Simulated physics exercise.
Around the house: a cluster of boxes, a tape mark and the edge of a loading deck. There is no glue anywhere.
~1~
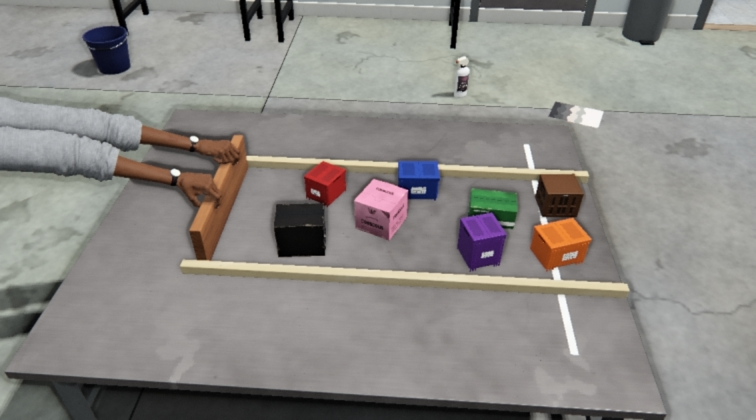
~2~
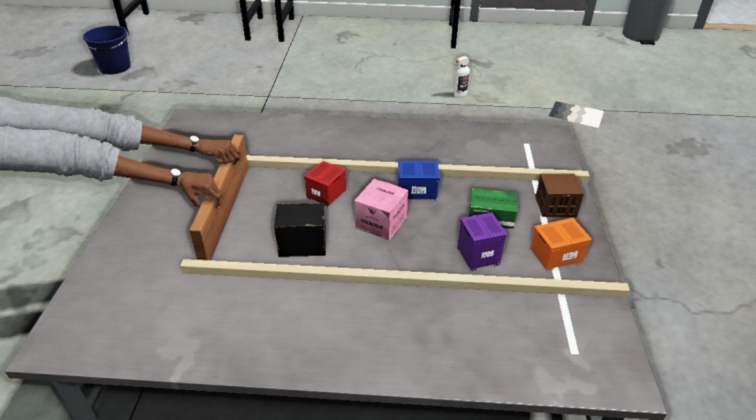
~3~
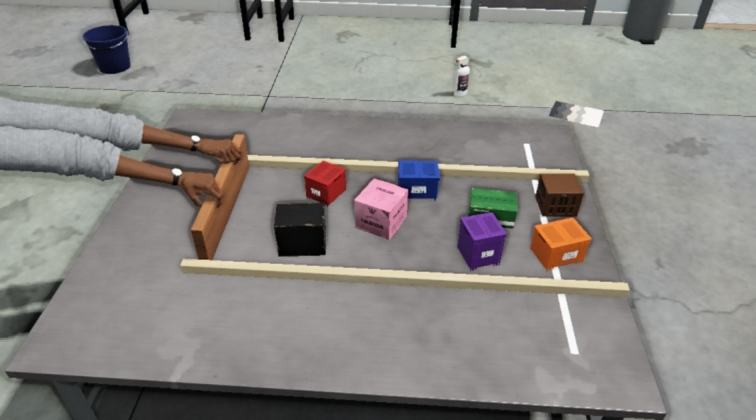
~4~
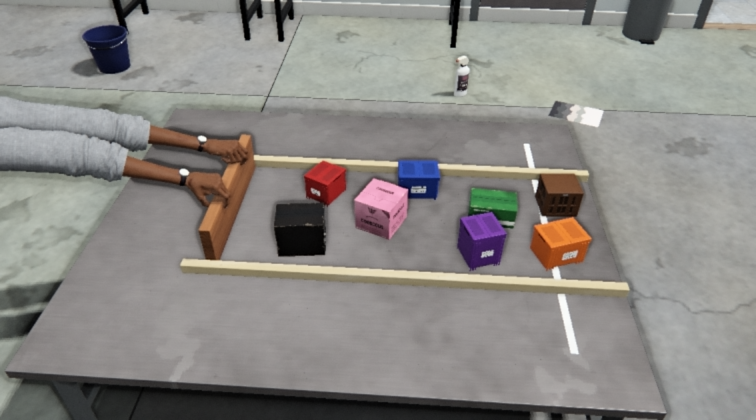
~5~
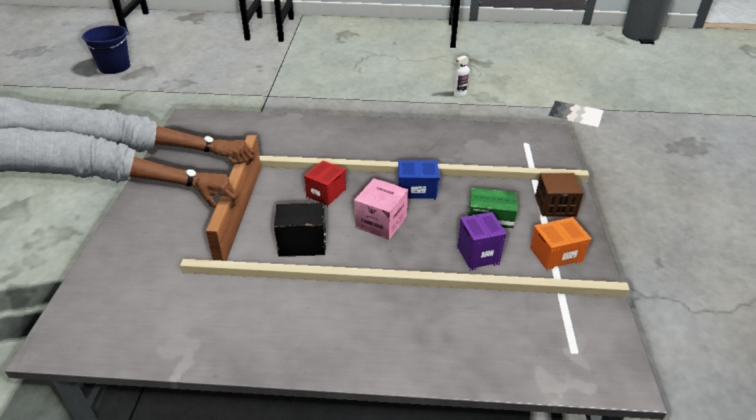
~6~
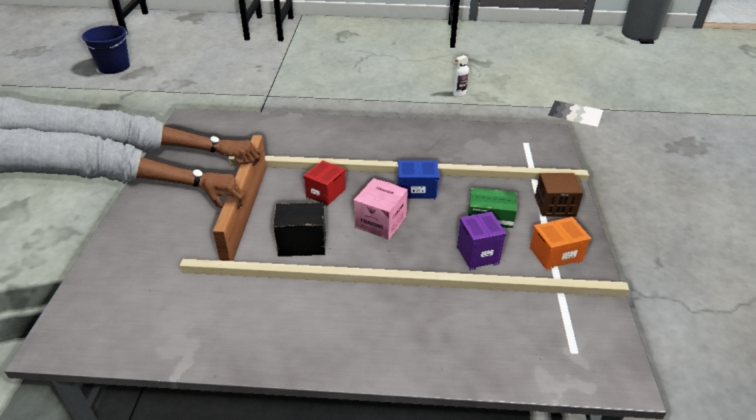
Two hands slowly sliding an upright wooden plank slightly right toward eight unmoving coloured boxes between pale rails on a grey table.
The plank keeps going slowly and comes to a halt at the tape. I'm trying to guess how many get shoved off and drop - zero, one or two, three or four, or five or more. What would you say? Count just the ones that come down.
Looks to me like the count going over is a three or a four.
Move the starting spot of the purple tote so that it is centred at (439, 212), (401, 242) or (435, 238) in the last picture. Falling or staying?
Taking the starts in order, it keeps its place, then falls away, then falls away.
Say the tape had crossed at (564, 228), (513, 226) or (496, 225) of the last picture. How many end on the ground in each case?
Result per try: 5; 2; 0.
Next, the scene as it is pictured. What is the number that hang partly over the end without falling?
The number overhanging is 1.
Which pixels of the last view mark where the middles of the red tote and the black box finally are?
(555, 190) and (581, 246).
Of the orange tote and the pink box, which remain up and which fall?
So the orange tote goes down and the pink box keeps its place.
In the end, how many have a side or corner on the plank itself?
The number is 3.
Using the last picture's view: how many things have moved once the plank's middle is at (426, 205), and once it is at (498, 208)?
So 5, and at the other place 8.
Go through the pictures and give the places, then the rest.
The first picture shows brown crate (558, 195); orange tote (559, 245); green parcel (492, 209); plank (222, 195); tape (546, 229).
The second picture shows orange tote (559, 245); purple tote (481, 242).
The third picture shows green parcel (492, 208); red tote (326, 183).
The fourth picture shows brown crate (558, 195); black box (301, 230).
The fifth picture shows orange tote (559, 244); plank (237, 196).
The sixth picture shows brown crate (558, 194); orange tote (559, 244); green parcel (492, 208); plank (243, 196); tape (545, 227).
Soon after, none off yet; brown crate at rest near (558, 194); orange tote at rest near (559, 244); green parcel at rest near (492, 208).
After that, none off yet; brown crate at rest near (558, 194); orange tote at rest near (559, 244); green parcel displaced a little near (504, 207).
In the end, the number that fall off is three or four; gone, purple tote, green parcel, orange tote and brown crate.
